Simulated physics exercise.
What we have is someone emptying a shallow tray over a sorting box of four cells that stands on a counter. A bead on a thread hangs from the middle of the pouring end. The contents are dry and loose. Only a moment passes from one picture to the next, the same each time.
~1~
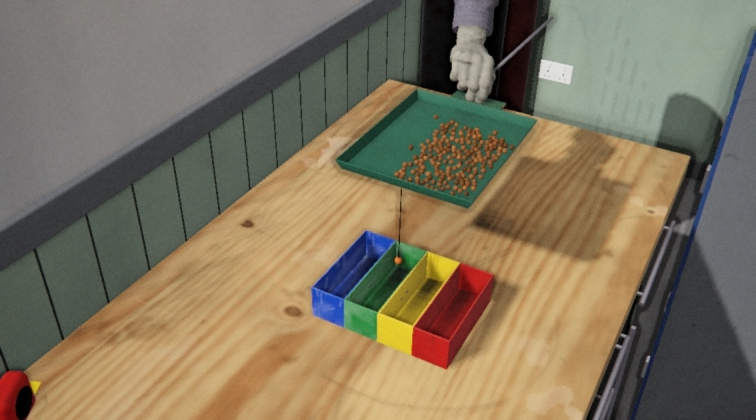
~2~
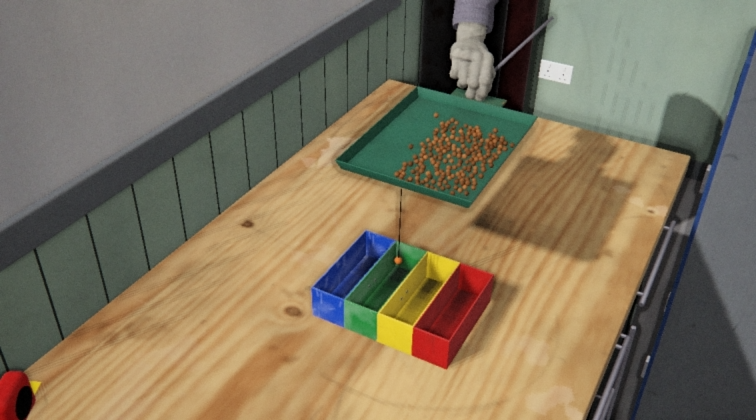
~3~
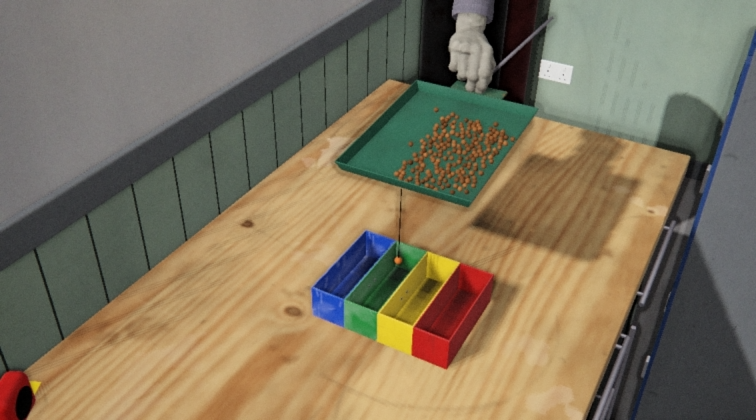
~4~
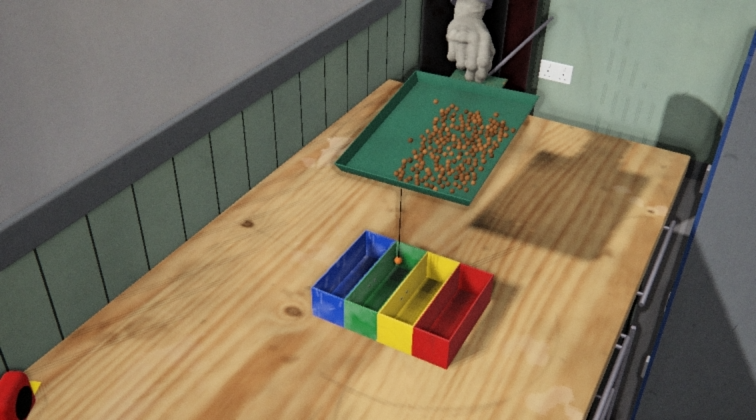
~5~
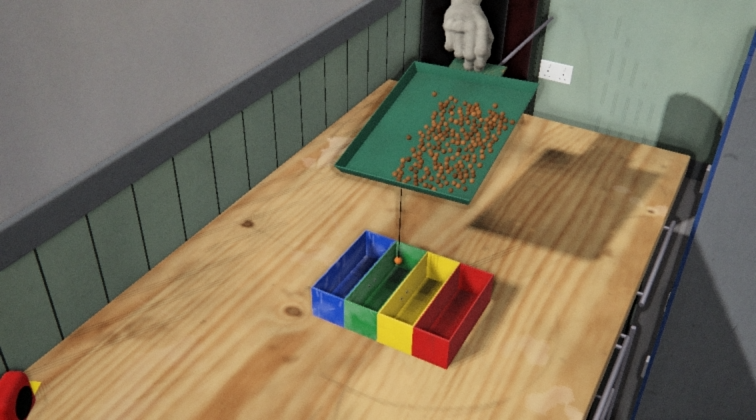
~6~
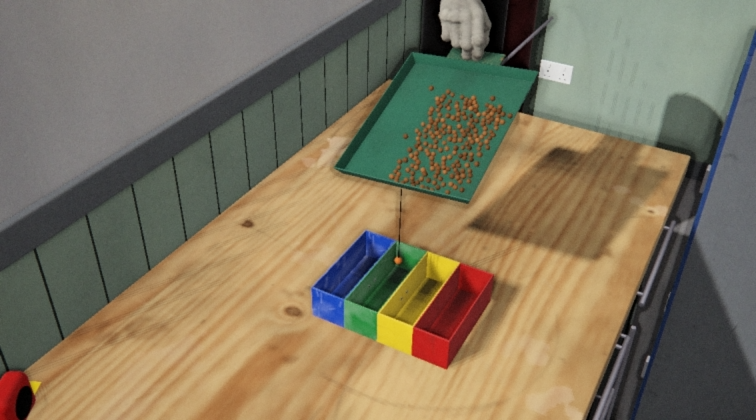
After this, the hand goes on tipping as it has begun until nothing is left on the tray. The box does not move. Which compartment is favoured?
Most goes to the blue cell.
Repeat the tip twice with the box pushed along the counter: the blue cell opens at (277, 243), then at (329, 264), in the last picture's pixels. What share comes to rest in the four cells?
Roughly 90 per cent, and 100 per cent.
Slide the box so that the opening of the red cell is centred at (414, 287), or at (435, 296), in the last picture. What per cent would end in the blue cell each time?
Near 20 % and 50 %.
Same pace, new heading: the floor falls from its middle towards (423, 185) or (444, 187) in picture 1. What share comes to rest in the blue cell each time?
Near 0 % and 0 %.
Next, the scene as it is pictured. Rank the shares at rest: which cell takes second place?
Next in line is the green one.
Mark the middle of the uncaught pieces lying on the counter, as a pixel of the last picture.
Near (304, 280).
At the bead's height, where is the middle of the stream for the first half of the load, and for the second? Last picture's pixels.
Around (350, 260) and then (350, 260).
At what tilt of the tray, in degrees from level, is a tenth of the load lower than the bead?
Around 65° of tilt.
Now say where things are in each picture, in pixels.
In the first picture, corners of the pouring end at (341, 159) and (469, 198), level; middle of the load at (454, 155), cereal balls; bead on its thread at (398, 260); blue cell at (328, 305); green cell at (361, 318); yellow cell at (395, 331); red cell at (430, 345).
In the second picture, corners of the pouring end at (341, 159) and (469, 198), level; middle of the load at (454, 154).
In the third picture, corners of the pouring end at (341, 160) and (469, 198), tipped barely, lowest at the left corner; middle of the load at (455, 151).
In the fourth picture, corners of the pouring end at (340, 162) and (468, 197), tipped a little, lowest at the left corner; middle of the load at (454, 146).
In the fifth picture, corners of the pouring end at (340, 164) and (468, 196), tipped a little, lowest at the left corner; middle of the load at (453, 141).
In the sixth picture, corners of the pouring end at (340, 165) and (467, 196), tipped clearly, lowest at the left corner; middle of the load at (450, 139), nearly all on the move; blue cell at (328, 305); green cell at (361, 318); yellow cell at (395, 331); red cell at (430, 345).
Soon after the last picture, tray tipped steeply; most on the tray; a small part in the blue cell; a stray few in the green cell; about a quarter falling or outside the box.
A little later, tray tipped past a quarter turn; a stray few on the tray; about a third in the blue cell; about a quarter in the green cell; a small part in the yellow cell; a stray few in the red cell; about a third falling or outside the box.
Later still, tray tipped past a quarter turn; about a third in the blue cell; about a quarter in the green cell; a small part in the yellow cell; a stray few in the red cell; about a quarter falling or outside the box.
At rest, tray tipped past a quarter turn; about a third in the blue cell; about a quarter in the green cell; a small part in the yellow cell; a stray few in the red cell; about a quarter outside the box.
